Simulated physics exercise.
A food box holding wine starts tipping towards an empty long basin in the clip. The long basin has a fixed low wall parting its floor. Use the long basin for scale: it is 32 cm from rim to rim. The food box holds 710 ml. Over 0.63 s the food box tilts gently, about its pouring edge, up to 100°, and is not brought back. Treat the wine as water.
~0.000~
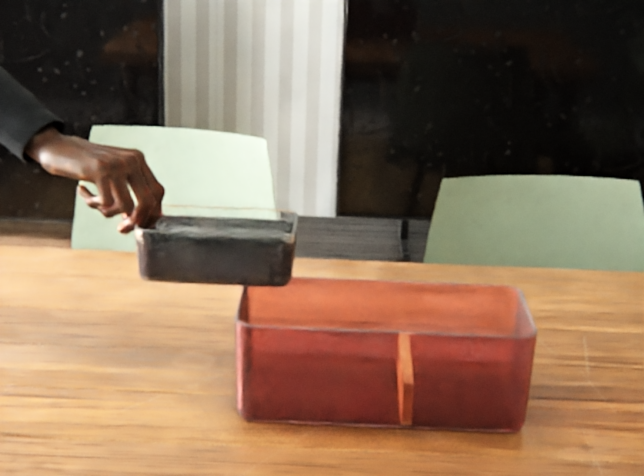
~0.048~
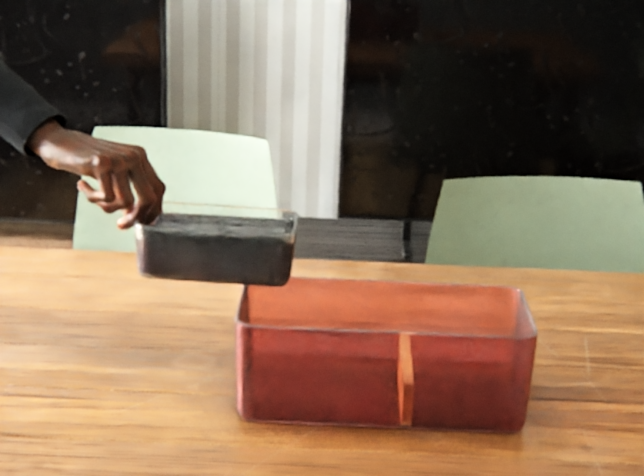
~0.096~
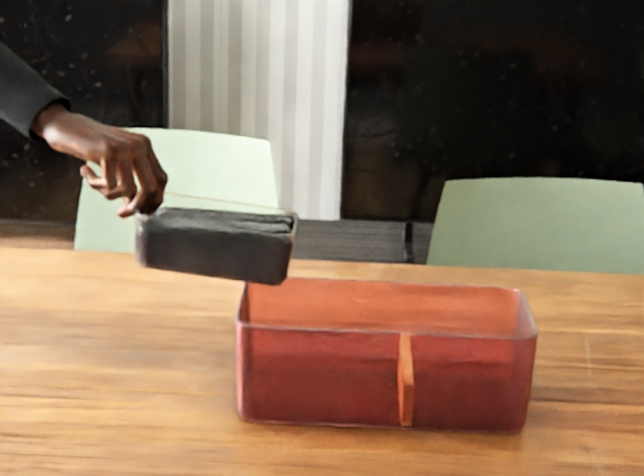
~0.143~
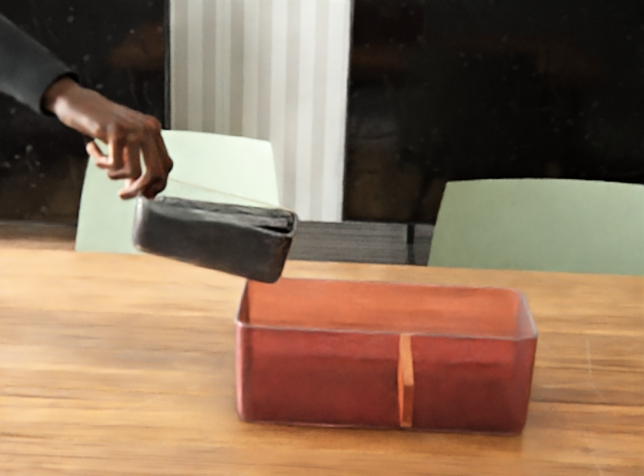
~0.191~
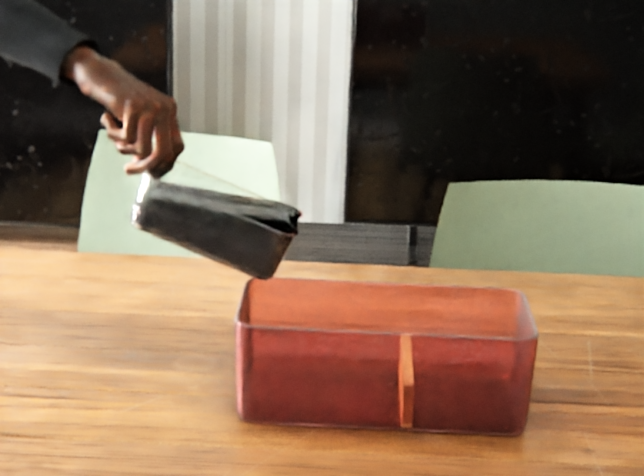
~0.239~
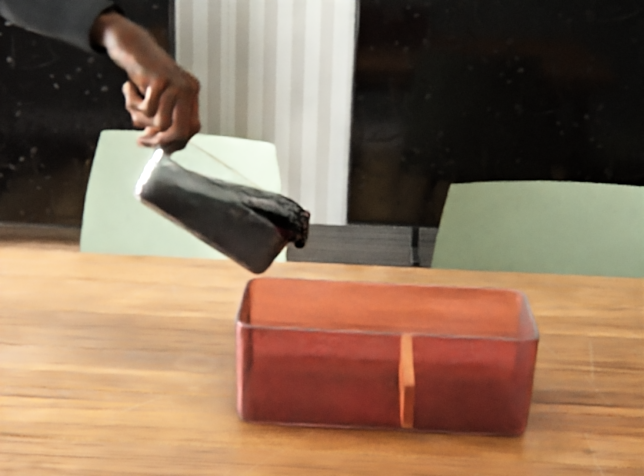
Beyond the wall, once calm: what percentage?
44 out of 100.
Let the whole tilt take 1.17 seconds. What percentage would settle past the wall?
In that case, some 15 percent.
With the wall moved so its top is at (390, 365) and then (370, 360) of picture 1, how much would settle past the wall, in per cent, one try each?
60 % and 70 %.
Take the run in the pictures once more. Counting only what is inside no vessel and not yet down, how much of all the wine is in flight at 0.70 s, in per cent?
About 6 per cent.
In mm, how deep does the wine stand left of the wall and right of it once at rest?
Left part about 14 mm deep, right part about 18 mm deep.
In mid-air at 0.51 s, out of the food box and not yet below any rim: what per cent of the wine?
Close to 56 per cent, I'd say.
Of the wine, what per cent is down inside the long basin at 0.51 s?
24 %, roughly.
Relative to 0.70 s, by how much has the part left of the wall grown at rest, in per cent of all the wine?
Near 10 percent, more or less.
After 0.51 s the tilt is 91° and 19 per cent is still to pour, 24 is left of the wall and 0 right of it.
After 0.70 s the tilt is 100° and 1 per cent is still to pour, 40 is left of the wall and 51 right of it.
After 0.91 s the tilt is 100° and 0 per cent is still to pour, 48 is left of the wall and 44 right of it.
After 1.13 s the tilt is 100° and 0 per cent is still to pour, 50 is left of the wall and 44 right of it.
In the end 50 per cent lies left of the wall, 44 right of it and 5 outside.
